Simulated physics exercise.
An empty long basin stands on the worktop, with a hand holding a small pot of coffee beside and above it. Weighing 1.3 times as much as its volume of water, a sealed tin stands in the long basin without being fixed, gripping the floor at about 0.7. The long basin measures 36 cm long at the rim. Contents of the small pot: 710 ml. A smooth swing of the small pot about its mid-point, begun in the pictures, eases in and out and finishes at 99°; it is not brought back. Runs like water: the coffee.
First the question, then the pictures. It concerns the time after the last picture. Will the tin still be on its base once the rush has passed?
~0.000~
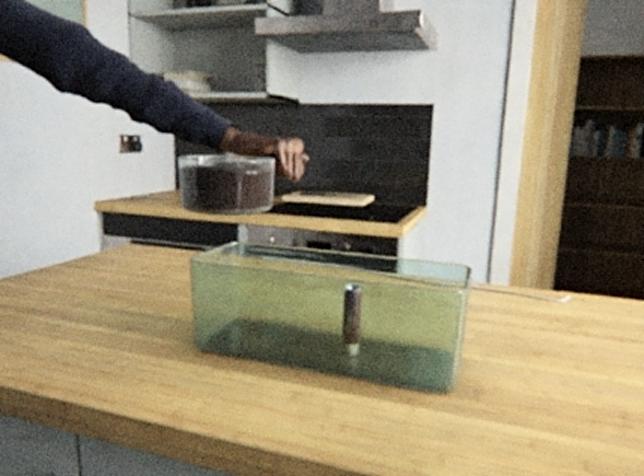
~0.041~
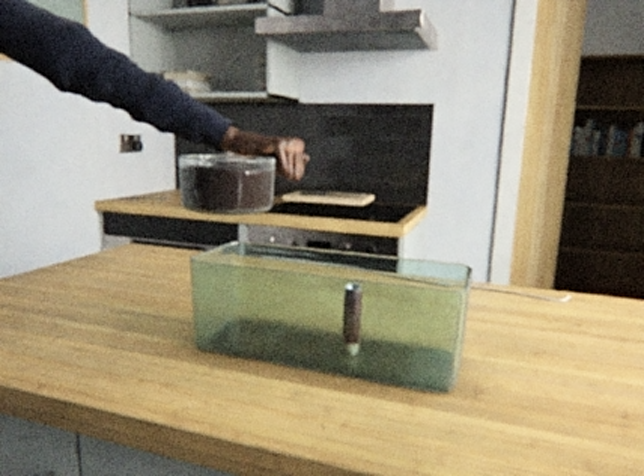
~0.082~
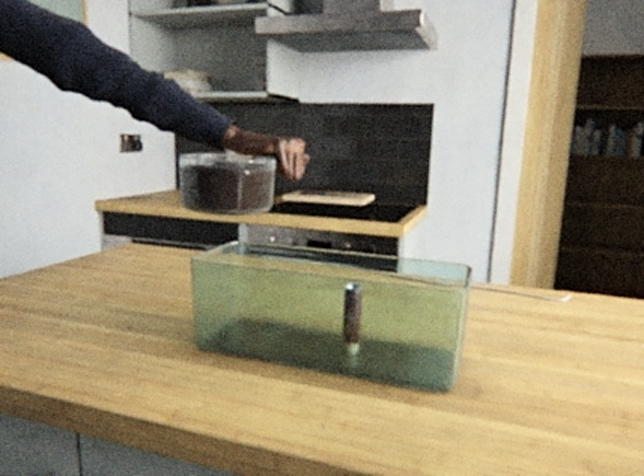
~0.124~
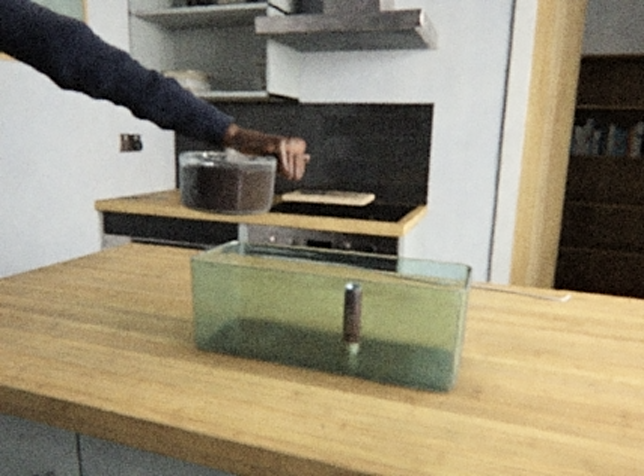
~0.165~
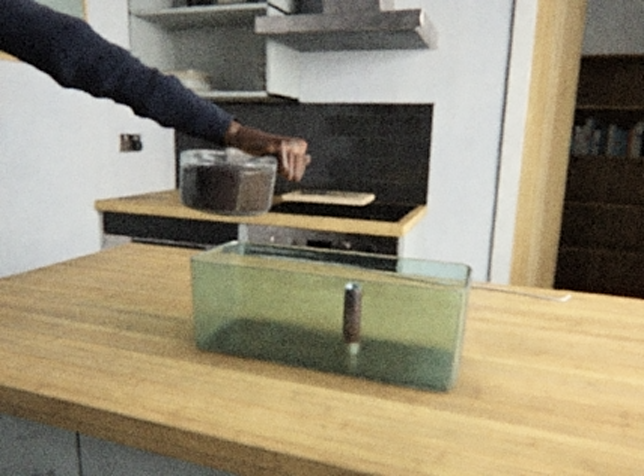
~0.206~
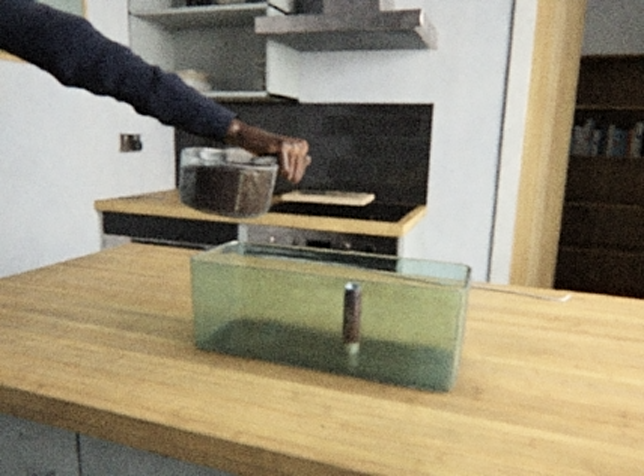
It does not overbalance.
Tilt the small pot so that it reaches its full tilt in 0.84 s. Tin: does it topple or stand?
Outcome - the tin remains standing.
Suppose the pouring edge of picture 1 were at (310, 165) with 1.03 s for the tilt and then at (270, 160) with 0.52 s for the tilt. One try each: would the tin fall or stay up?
Trial 1 - tin tips; trial 2 - tin stays standing.
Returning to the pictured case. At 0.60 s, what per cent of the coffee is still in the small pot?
62 %.
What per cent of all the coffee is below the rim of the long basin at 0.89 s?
Around 80 per cent of the whole.
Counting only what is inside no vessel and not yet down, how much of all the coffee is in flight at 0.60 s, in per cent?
My guess is roughly 26 %.
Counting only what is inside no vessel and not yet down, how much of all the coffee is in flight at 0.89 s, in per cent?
Near 7 percent.
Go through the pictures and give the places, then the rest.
It leans 0°; its right rim is at (269, 162); the coffee meets the walls at (192, 165) and (269, 169); the long basin's rim runs from (212, 252) to (469, 280); the tin's top is at (353, 291), in the first frame.
It leans 0°; its right rim is at (270, 162); the coffee meets the walls at (192, 164) and (270, 169), in the second frame.
It leans 2°; its right rim is at (270, 163); the coffee meets the walls at (192, 164) and (270, 169), in the third frame.
It leans 4°; its right rim is at (271, 164); the coffee meets the walls at (193, 163) and (271, 169), in the fourth frame.
It leans 6°; its right rim is at (272, 166); the coffee meets the walls at (193, 163) and (271, 169), in the fifth frame.
It leans 9°; its right rim is at (272, 169); the coffee meets the walls at (194, 164) and (273, 170), in the sixth frame.
Then, 0.60 s in, the tilt is 63° and 62 per cent is still to pour; the tin stands where it began.
Then, 0.89 s in, the tilt is 95° and 13 per cent is still to pour; the tin stands where it began.
Then, 1.20 s in, the tilt is 99° and 2 per cent is still to pour; the tin stands where it began.
Then, 1.53 s in, the tilt is 99° and 0 per cent is still to pour; the tin stands where it began.
Finally, the tin stands where it began.
